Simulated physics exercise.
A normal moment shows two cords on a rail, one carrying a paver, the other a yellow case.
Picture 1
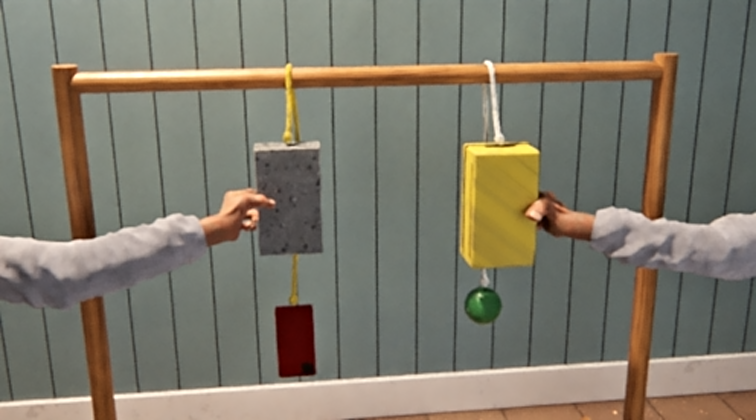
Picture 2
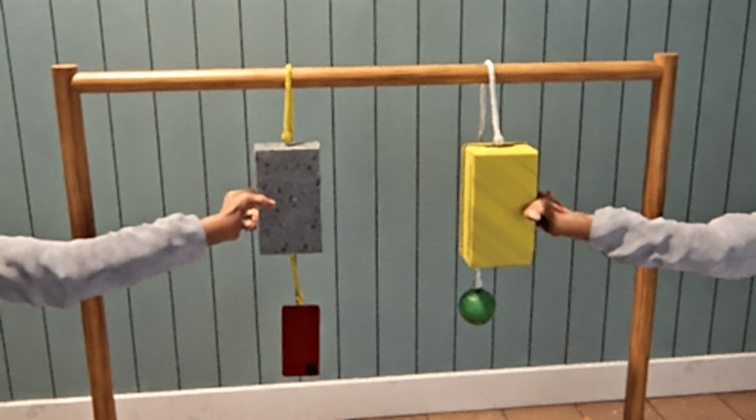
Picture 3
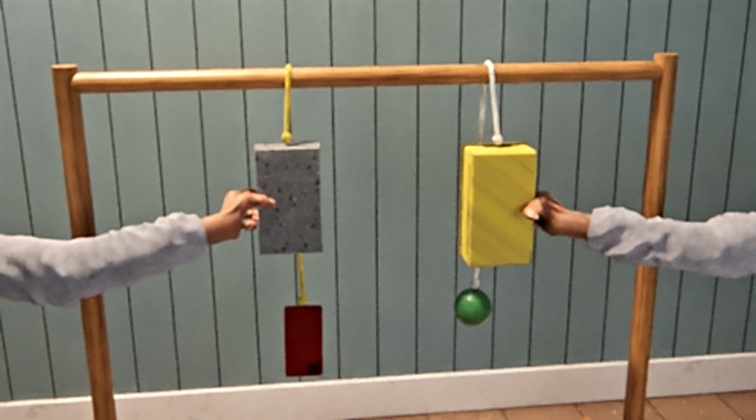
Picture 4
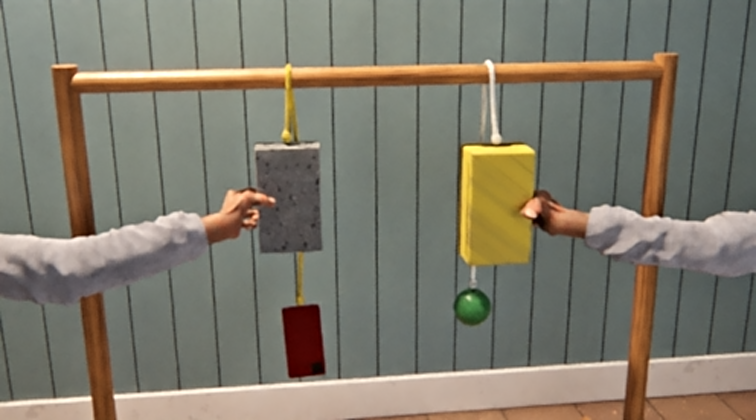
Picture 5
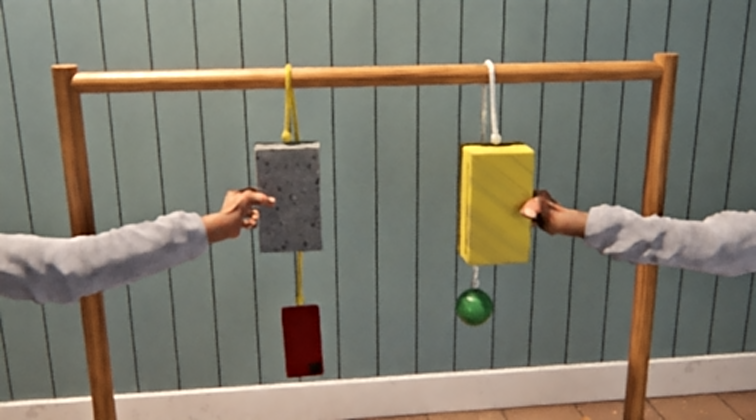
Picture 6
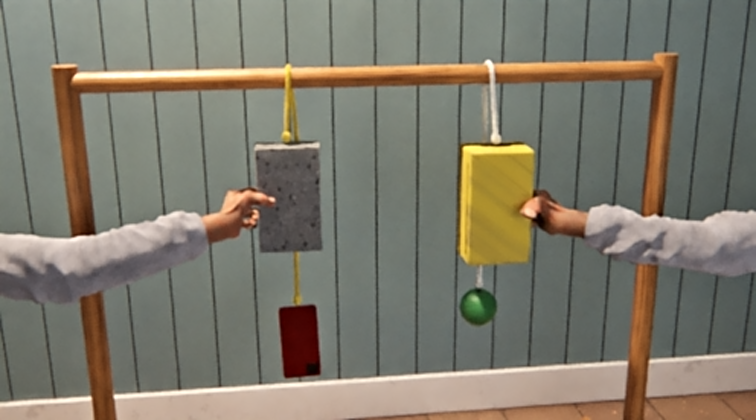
A small round green object sways slightly left, then right, below a yellow case touched by a hand.
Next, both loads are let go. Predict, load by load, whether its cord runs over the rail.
Outcome: The paver is going to come down for sure; the yellow case is going to come down for sure.
Then, 0.38 s later than the last view, paver dropping near (297, 334); yellow case dropping near (487, 351).
Then, 0.68 s later than the last view, paver on the floor; yellow case on the floor.
Finally, paver on the floor; yellow case on the floor. The paver drops and the yellow case pulls its rope through.
